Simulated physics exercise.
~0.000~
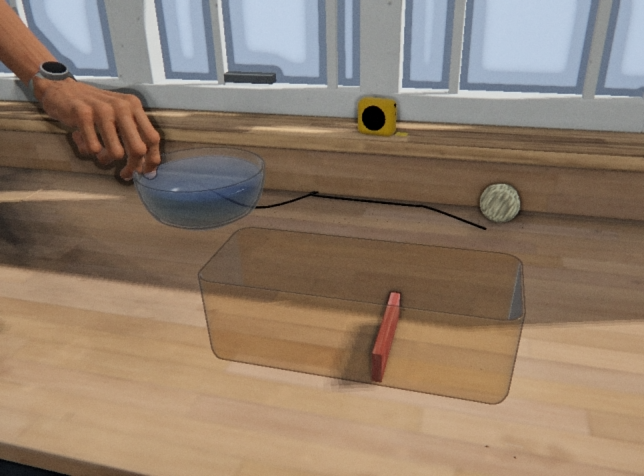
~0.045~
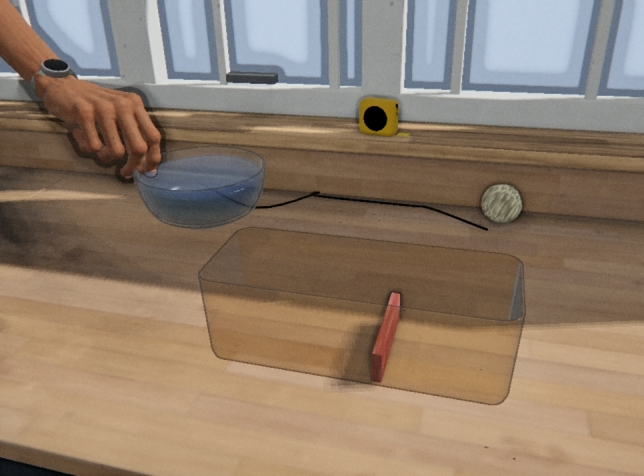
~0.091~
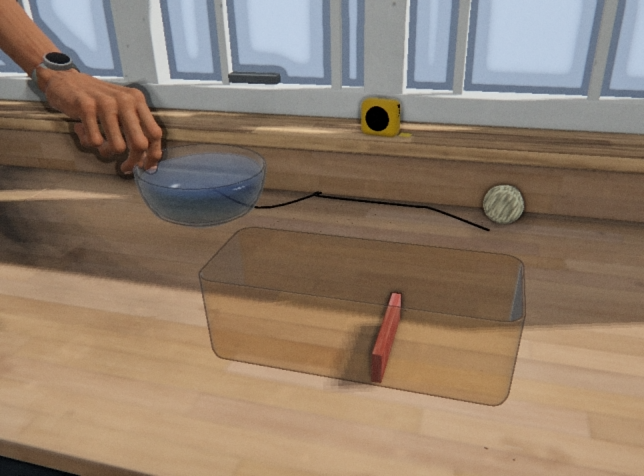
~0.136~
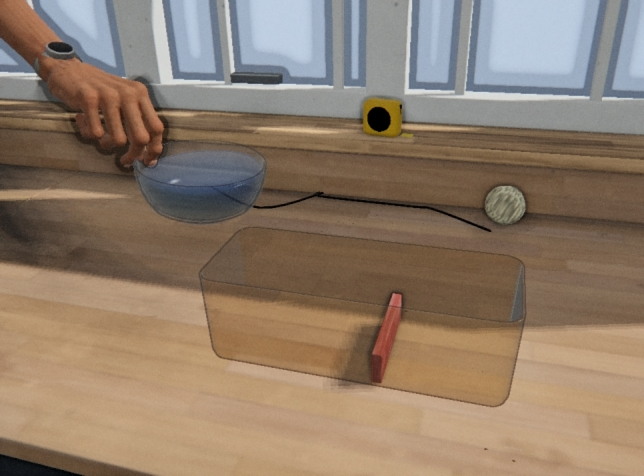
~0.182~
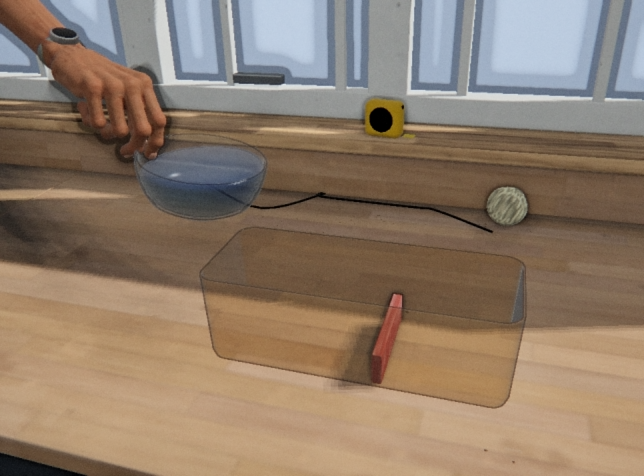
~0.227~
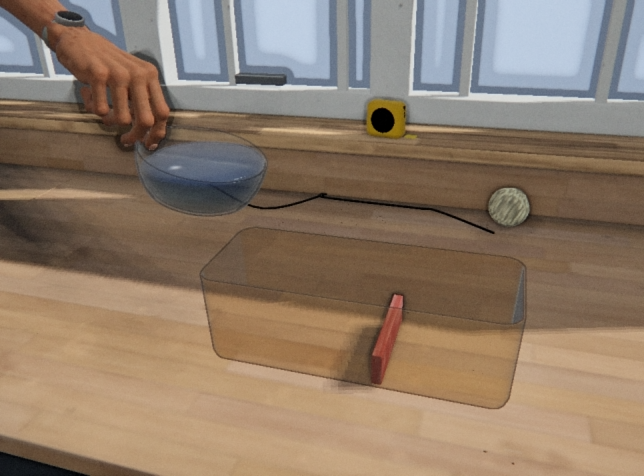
A hand wearing a watch held a clear round bowl of bluish water above a wooden worktop and slowly leaned it slightly to the right, while the long see-through basin nearby stayed still.
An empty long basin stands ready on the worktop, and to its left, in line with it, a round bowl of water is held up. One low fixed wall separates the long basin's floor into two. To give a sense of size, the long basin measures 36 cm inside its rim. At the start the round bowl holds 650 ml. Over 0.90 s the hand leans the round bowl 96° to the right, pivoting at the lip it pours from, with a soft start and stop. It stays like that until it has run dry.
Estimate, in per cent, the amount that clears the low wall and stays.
Roughly 6 percent.
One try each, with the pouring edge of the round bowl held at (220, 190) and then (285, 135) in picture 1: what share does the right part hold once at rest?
The first try gives around 15 percent, the second around 60 percent.
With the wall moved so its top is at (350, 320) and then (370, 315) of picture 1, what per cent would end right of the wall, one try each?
Respectively close to 60 and 15 %.
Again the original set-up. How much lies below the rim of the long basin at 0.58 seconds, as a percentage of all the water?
About 14%.
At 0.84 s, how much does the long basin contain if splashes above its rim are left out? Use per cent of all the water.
Roughly 86 per cent.
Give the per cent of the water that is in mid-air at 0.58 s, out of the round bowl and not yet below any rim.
Estimate: About 44 % of all of it.
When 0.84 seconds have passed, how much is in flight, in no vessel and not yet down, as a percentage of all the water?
It comes to some 12 percent of the total.
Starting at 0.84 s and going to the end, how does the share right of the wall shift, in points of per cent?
The share ends bigger than before, by about 3 %.
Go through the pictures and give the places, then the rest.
In the first picture, tilt 0°; pouring edge (260, 174); surface from (150, 169) to (260, 178); the long basin's rim runs from (219, 252) to (523, 288); the wall's top is at (387, 322).
In the second picture, tilt 1°; pouring edge (260, 174); surface from (150, 168) to (260, 177).
In the third picture, tilt 2°; pouring edge (261, 174); surface from (151, 166) to (261, 175).
In the fourth picture, tilt 5°; pouring edge (261, 174); surface from (151, 163) to (261, 173).
In the fifth picture, tilt 9°; pouring edge (261, 174); surface from (152, 158) to (262, 169).
In the sixth picture, tilt 14°; pouring edge (262, 174); surface from (152, 152) to (263, 167); 1 per cent is over the edge.
By 0.58 s the tilt is 69° and 41 per cent is still to pour, 15 is left of the wall and 0 right of it.
By 0.84 s the tilt is 95° and 3 per cent is still to pour, 83 is left of the wall and 3 right of it.
By 1.11 s the tilt is 96° and 0 per cent is still to pour, 92 is left of the wall and 4 right of it.
By 1.40 s the tilt is 96° and 0 per cent is still to pour, 91 is left of the wall and 6 right of it.
At rest 91 per cent lies left of the wall, 6 right of it and 4 outside.
